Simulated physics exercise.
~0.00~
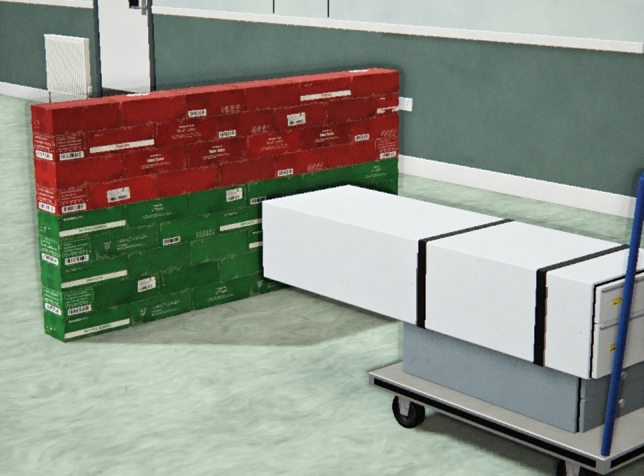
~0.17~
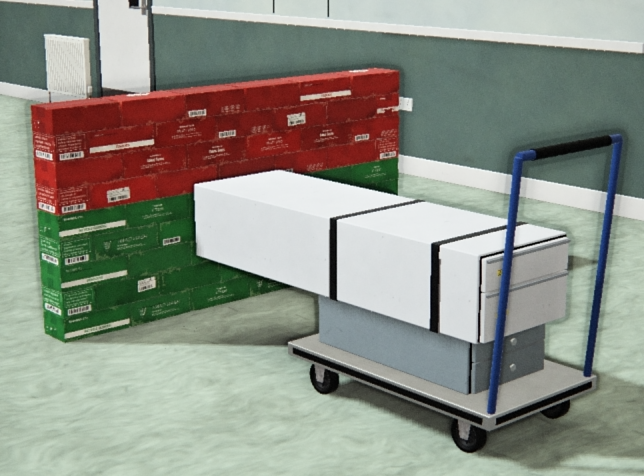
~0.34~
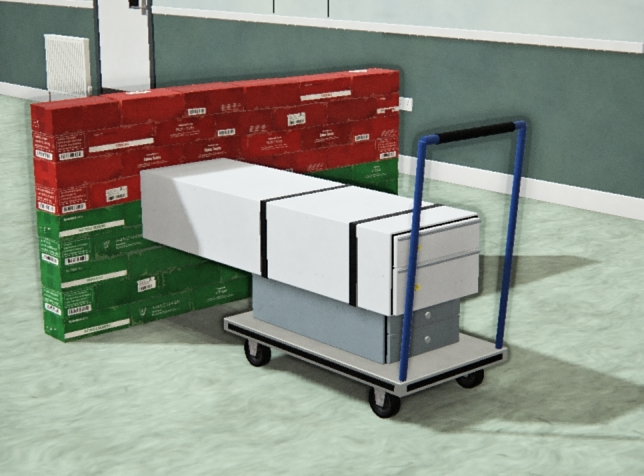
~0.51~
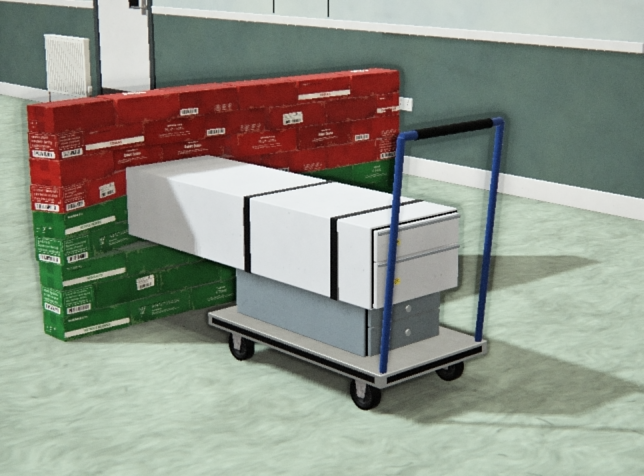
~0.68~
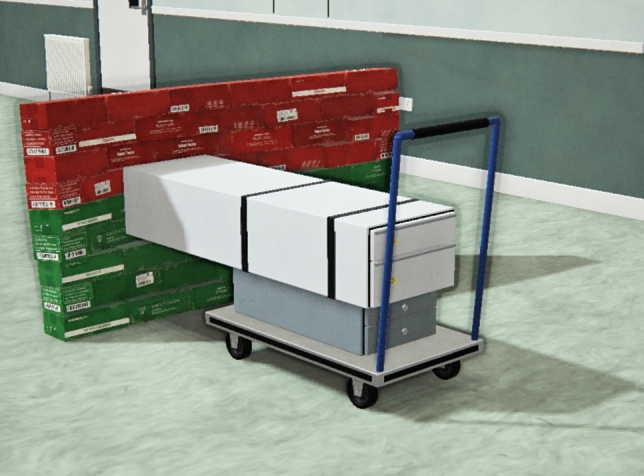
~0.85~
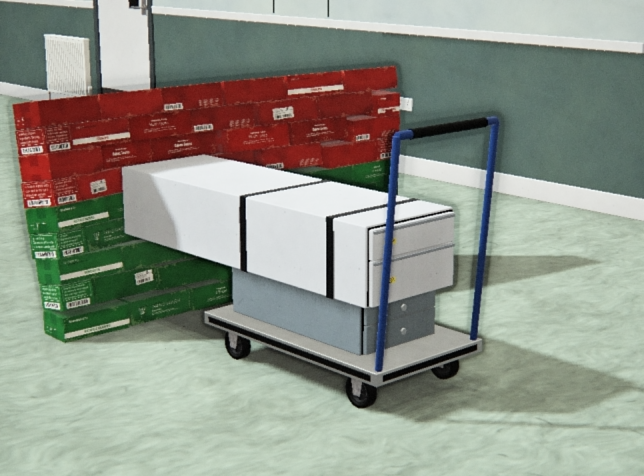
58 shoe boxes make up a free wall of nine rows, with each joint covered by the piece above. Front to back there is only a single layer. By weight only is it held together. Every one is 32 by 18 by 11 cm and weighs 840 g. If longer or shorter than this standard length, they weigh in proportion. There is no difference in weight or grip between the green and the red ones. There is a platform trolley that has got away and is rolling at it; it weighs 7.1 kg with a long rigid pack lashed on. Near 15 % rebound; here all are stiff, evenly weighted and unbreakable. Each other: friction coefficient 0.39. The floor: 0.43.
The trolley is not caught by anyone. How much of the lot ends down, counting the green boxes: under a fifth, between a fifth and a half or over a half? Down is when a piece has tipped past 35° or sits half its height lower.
By the end, within a fifth to a half of them are down.
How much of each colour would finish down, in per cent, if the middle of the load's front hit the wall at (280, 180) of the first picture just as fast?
Result - green: 30 %; red: 80 %.
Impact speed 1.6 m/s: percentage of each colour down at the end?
In that case green 0, red 0 per cent.
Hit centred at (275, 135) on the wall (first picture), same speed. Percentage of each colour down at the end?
Per cent down - green: 0, red: 50.
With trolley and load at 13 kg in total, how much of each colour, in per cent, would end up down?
Green 30, red 80 %.
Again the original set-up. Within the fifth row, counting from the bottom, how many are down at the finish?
From that row, 4 end down.
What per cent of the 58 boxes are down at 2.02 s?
55 per cent.
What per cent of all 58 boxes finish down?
About 60 per cent.
By 1.24 s, load 15 cm past the wall's line, still rolling; none of the 32 green boxes down (3 of 58 in all colours); top green box tilted 22°; top red box tilted 22°, 40 mm lower.
By 1.56 s, load 20 cm past the wall's line, still rolling; 8 of the 32 green boxes down (30 of 58 in all colours); top green box tilted 67°, 25 cm lower; top red box tilted 46°, 36 cm lower.
By 2.02 s, load 25 cm past the wall's line, still rolling; 10 of the 32 green boxes down (32 of 58 in all colours); top green box on its side; top red box tilted 9°, 84 cm lower.
When it is over (3.2 s), load 26 cm past the wall's line, stopped; 13 of the 32 green boxes down (35 of 58 in all colours); top green box on its side; top red box 88 cm lower. That is 41 per cent. In pixels of the last frame, middles, top green box near (23, 284).
